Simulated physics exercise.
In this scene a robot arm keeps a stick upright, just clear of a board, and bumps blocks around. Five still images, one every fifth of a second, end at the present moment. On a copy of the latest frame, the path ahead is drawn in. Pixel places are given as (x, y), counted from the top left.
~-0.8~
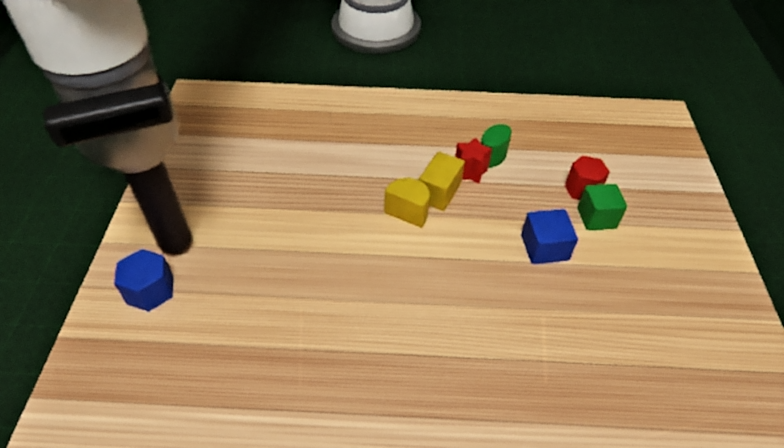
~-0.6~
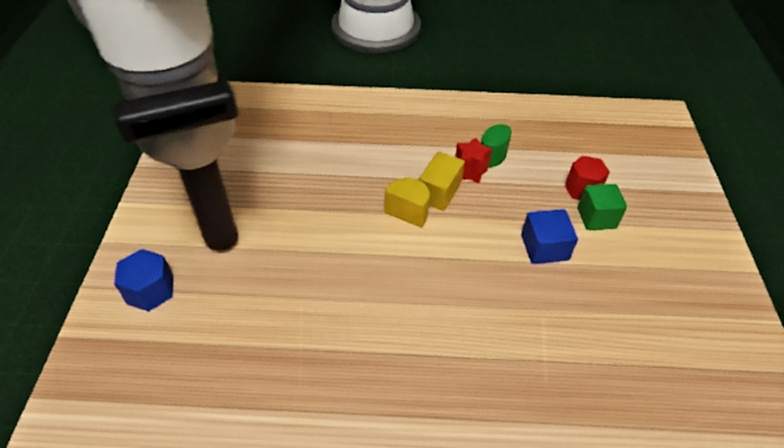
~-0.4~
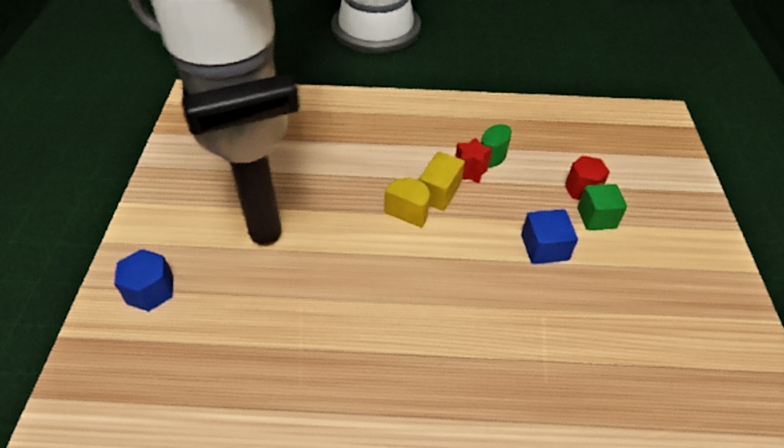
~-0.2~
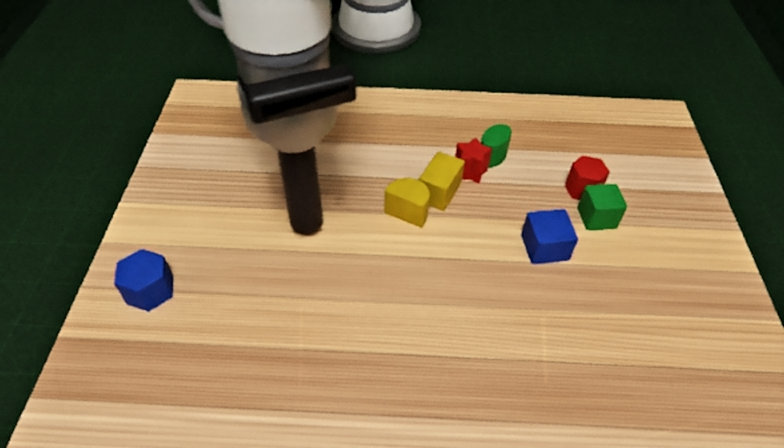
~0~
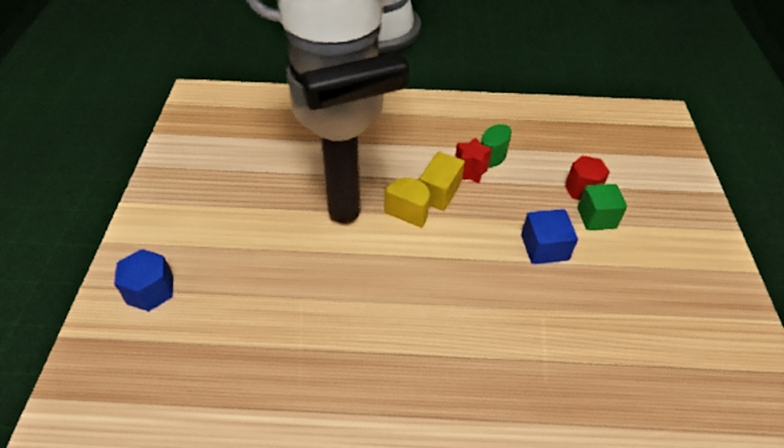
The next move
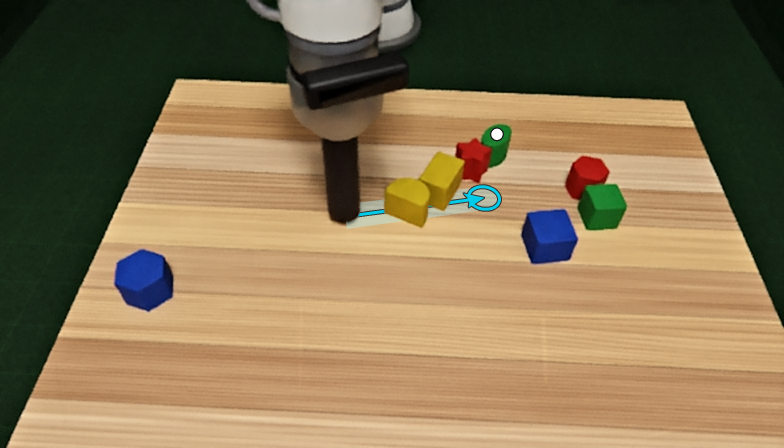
Above a wooden board, a robot arm's dark stick glides right toward still, colourful blocks.
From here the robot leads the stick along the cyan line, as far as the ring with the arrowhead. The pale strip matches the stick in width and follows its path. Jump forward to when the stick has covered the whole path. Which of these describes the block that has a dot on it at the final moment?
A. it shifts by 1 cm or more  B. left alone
Letter A.
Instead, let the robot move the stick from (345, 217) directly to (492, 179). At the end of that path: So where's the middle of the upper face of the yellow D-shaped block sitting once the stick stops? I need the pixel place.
Near (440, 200).
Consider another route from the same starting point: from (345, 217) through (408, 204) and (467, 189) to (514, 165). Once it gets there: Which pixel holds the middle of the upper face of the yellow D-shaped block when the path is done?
I'd say the yellow D-shaped block ends with its top centre at (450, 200).
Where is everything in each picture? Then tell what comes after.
Tip of the stick at (175, 241), middles of tops, yellow D-shaped block at (410, 190), yellow rectangle at (442, 169), red star-shaped block at (474, 149), green elliptical block at (497, 134), in the first frame.
Stick at (221, 237), nothing pushed, in the second frame.
Stick at (265, 231), nothing pushed, in the third frame.
Stick at (307, 222), nothing pushed, in the fourth frame.
Stick at (344, 211), yellow D-shaped block at (410, 190), yellow rectangle at (442, 169), red star-shaped block at (474, 149), green elliptical block at (497, 134), in the fifth frame.
The line goes from (345, 217) directly to (484, 198); the dot is on the green elliptical block.
What follows on the original path. One third of the way, stick at (393, 204); yellow D-shaped block at (432, 196), turned 30° clockwise; yellow rectangle at (444, 168).
Two thirds of the way, stick at (440, 198); yellow D-shaped block at (455, 202); yellow rectangle at (469, 160), turned 15° anticlockwise; red star-shaped block at (485, 138); green elliptical block at (509, 126).
At the end, stick at (485, 192); yellow D-shaped block at (458, 204), turned 135° clockwise; yellow rectangle at (495, 149), turned 60° anticlockwise; red star-shaped block at (488, 123), turned 10° anticlockwise; green elliptical block at (516, 112), turned 30° clockwise.
